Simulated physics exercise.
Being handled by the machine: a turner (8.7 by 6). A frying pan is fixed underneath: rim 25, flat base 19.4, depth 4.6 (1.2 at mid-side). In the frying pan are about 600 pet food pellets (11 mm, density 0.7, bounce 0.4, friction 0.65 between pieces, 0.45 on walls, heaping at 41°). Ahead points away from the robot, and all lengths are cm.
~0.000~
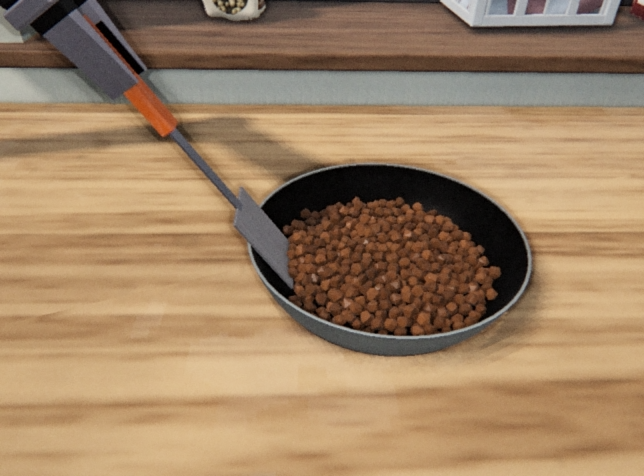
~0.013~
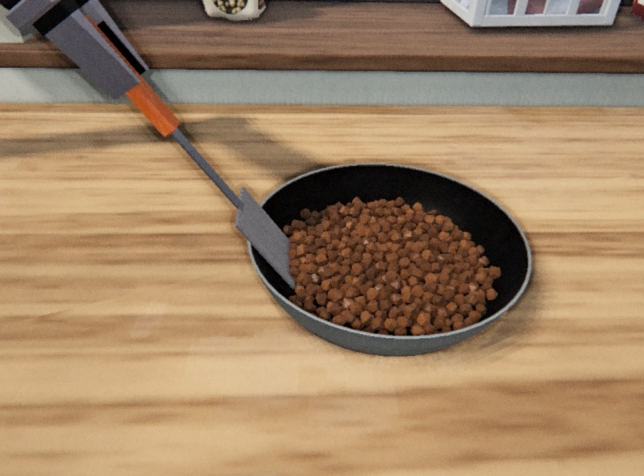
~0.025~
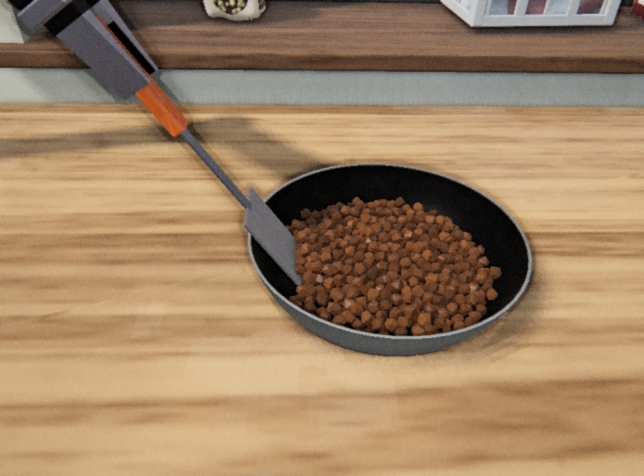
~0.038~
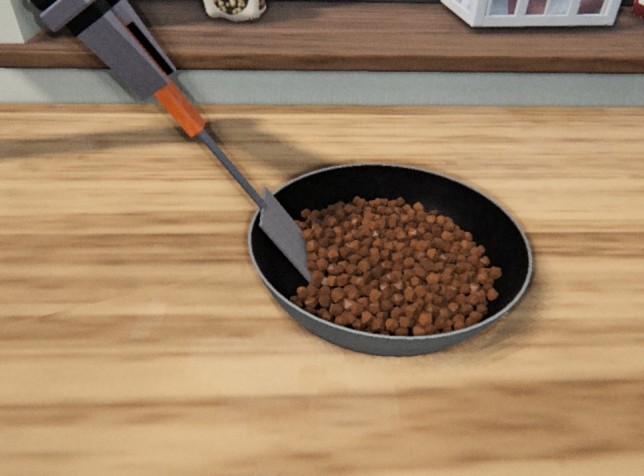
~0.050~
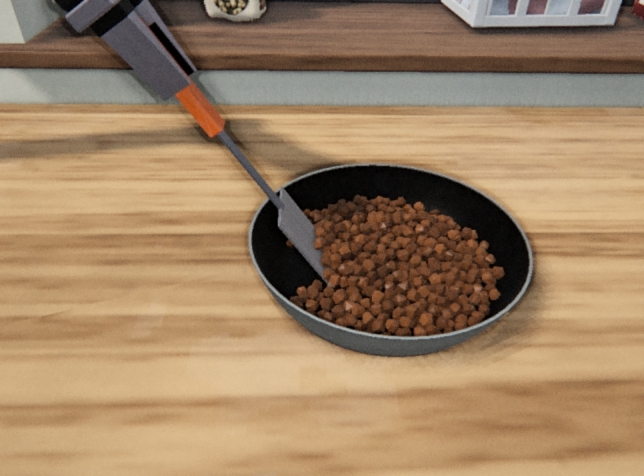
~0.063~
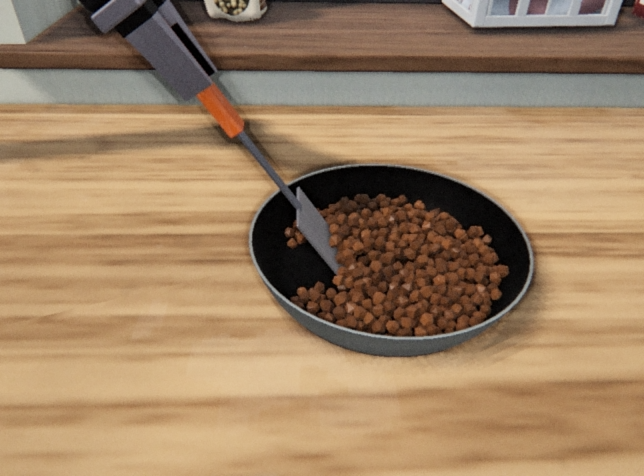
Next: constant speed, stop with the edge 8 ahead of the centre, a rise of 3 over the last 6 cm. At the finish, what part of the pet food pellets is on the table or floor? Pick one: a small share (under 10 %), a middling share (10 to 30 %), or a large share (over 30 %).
A middling share.
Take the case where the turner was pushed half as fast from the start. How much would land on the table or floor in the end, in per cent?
5 %.
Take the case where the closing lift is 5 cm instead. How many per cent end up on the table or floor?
Close to 15 in a hundred.
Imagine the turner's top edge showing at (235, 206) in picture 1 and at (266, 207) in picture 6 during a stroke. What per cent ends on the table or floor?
Roughly 5 percent ends up there.
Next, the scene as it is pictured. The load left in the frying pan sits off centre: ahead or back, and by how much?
3.0 cm ahead.
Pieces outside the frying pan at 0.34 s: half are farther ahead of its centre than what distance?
About 22 cm.
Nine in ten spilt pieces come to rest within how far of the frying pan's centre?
40 cm.
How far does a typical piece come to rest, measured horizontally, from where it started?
About 2 centimetres.
After 0.09 s, sloping 57°, highest piece 7 above the table; 599 in the frying pan.
After 0.12 s, sloping 57°, highest piece 7 above the table; 599 in the frying pan.
After 0.34 s, sloping 57°, highest piece 10 above the table; 494 in the frying pan, 83 on the table or floor, 22 on the blade or in flight.
After 1.39 s, sloping 57°, highest piece 5 above the table; 494 in the frying pan, 105 on the table or floor.
At rest, 494 in the frying pan, 105 on the table or floor. That is 18 % on the table or floor.
